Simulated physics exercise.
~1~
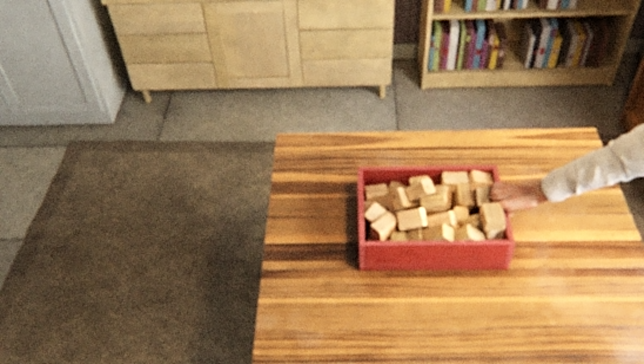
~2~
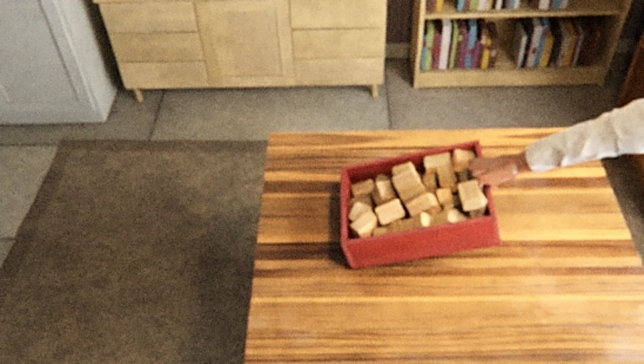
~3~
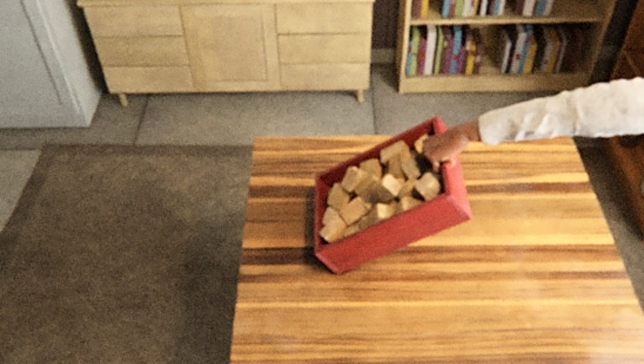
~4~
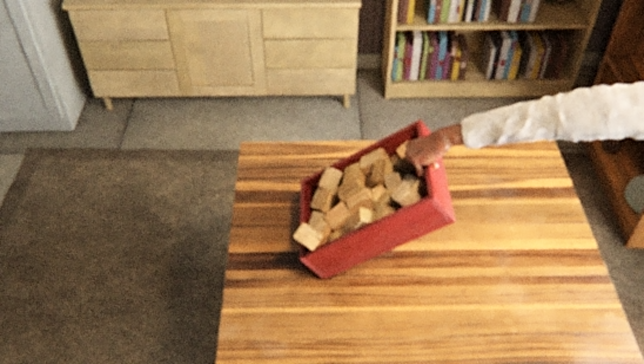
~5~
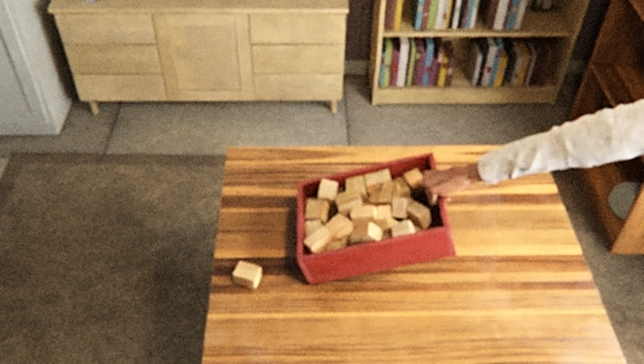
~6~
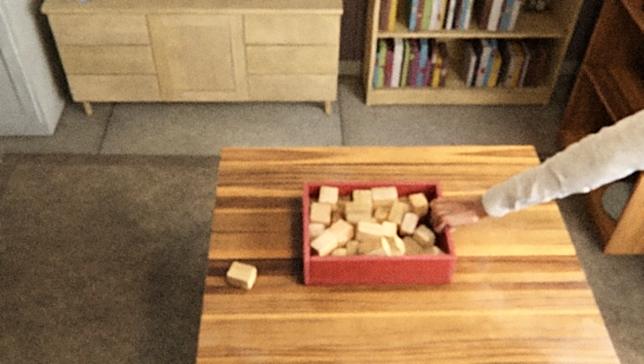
A red tote full of small, loose wooden blocks sits on a striped wooden table, seen from above in a room with a pale cabinet and a bookshelf behind and a dark rug at left. A hand in a white sleeve reaches in from the right and grips the tote's right end. It lifts that end, tilting the tote steeply toward the left, and the blocks shift as the view drifts slightly right. One block tumbles over the left end onto the table. The hand lowers the tote flat again, leaving that single block lying to its left and the rest inside.
